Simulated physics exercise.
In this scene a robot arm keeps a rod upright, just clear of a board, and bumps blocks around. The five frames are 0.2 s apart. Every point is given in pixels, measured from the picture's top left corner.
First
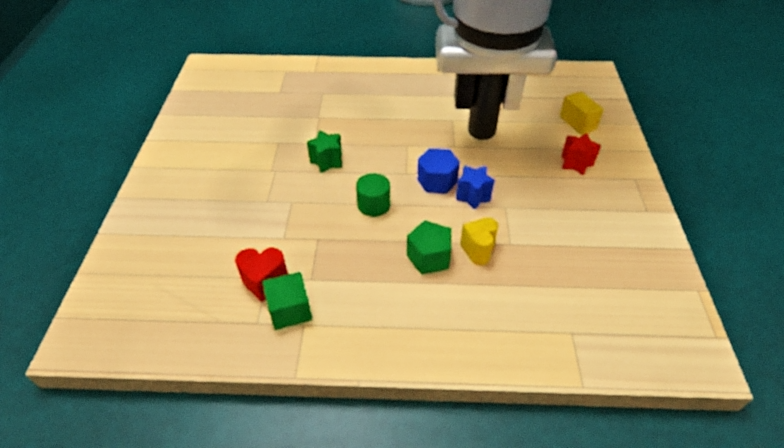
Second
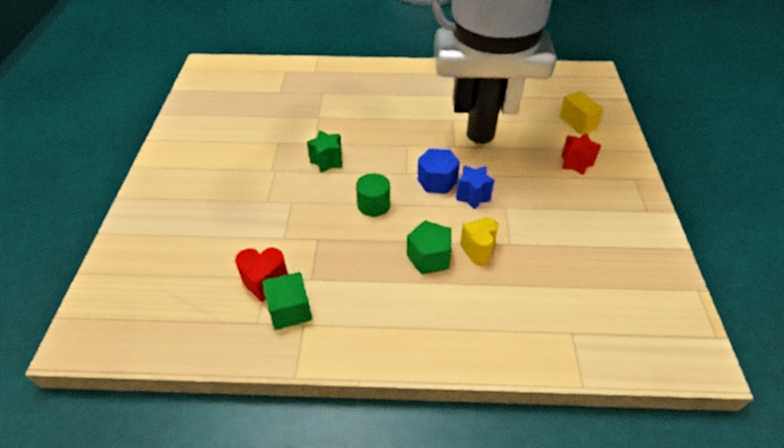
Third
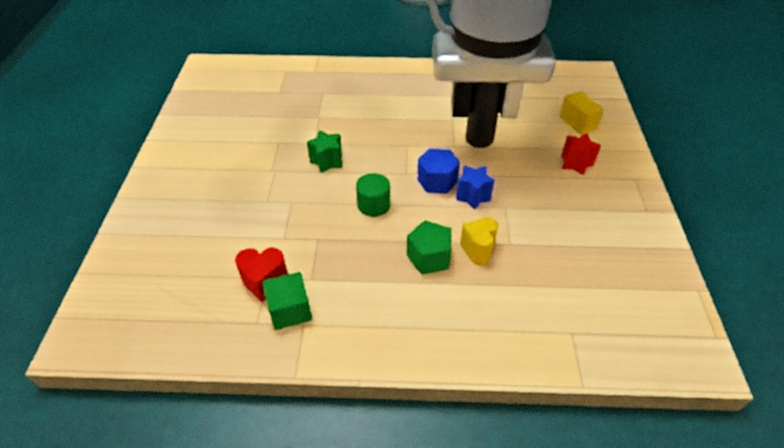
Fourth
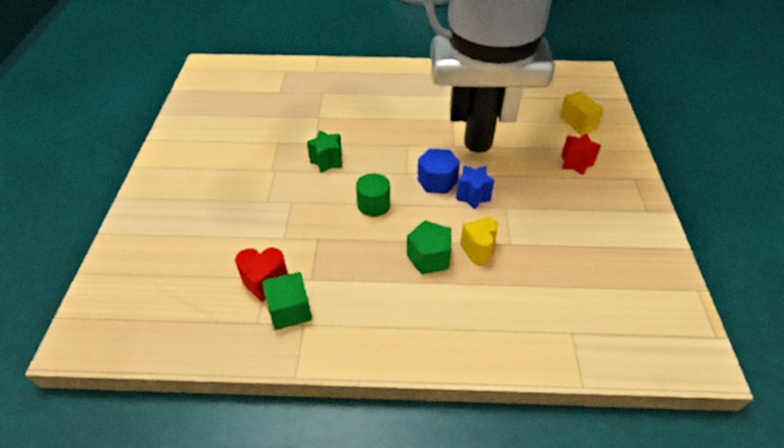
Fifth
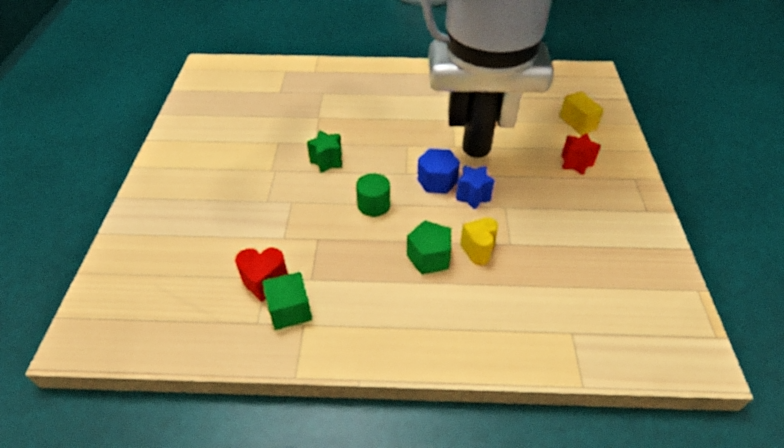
A robotic arm with a dark rod hangs over the upper right of a pale wooden board on a dark green surface, seen from above at an angle. Blue, green and yellow blocks sit around the middle, with a red heart and green cube lower left and a yellow block and red star upper right. The rod creeps slightly toward the blue star while the blocks and camera stay still.
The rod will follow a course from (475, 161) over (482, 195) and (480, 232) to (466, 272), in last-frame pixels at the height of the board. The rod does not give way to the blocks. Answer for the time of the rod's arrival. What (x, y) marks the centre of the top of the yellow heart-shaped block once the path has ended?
At pixel (466, 307).
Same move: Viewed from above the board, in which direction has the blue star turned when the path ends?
Clockwise from above.
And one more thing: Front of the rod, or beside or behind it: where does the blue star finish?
I'd say the blue star is still out in front of the rod at the end.
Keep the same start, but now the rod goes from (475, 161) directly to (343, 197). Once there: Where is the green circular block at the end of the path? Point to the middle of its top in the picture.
Around (347, 200).
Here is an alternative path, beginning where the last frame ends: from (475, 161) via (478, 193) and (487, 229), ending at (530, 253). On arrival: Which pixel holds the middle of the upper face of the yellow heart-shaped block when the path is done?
For the centre of its top, I'd go with (483, 267).
What follows on the original path. One third of the way, rod at (484, 184); blue star at (478, 195), turned 20° clockwise.
Two thirds of the way, rod at (482, 220); blue star at (473, 233), turned 20° clockwise; yellow heart-shaped block at (478, 259).
At the end, rod at (468, 261); green five-sided block still; blue star at (460, 278), turned 20° clockwise; yellow heart-shaped block at (466, 307).
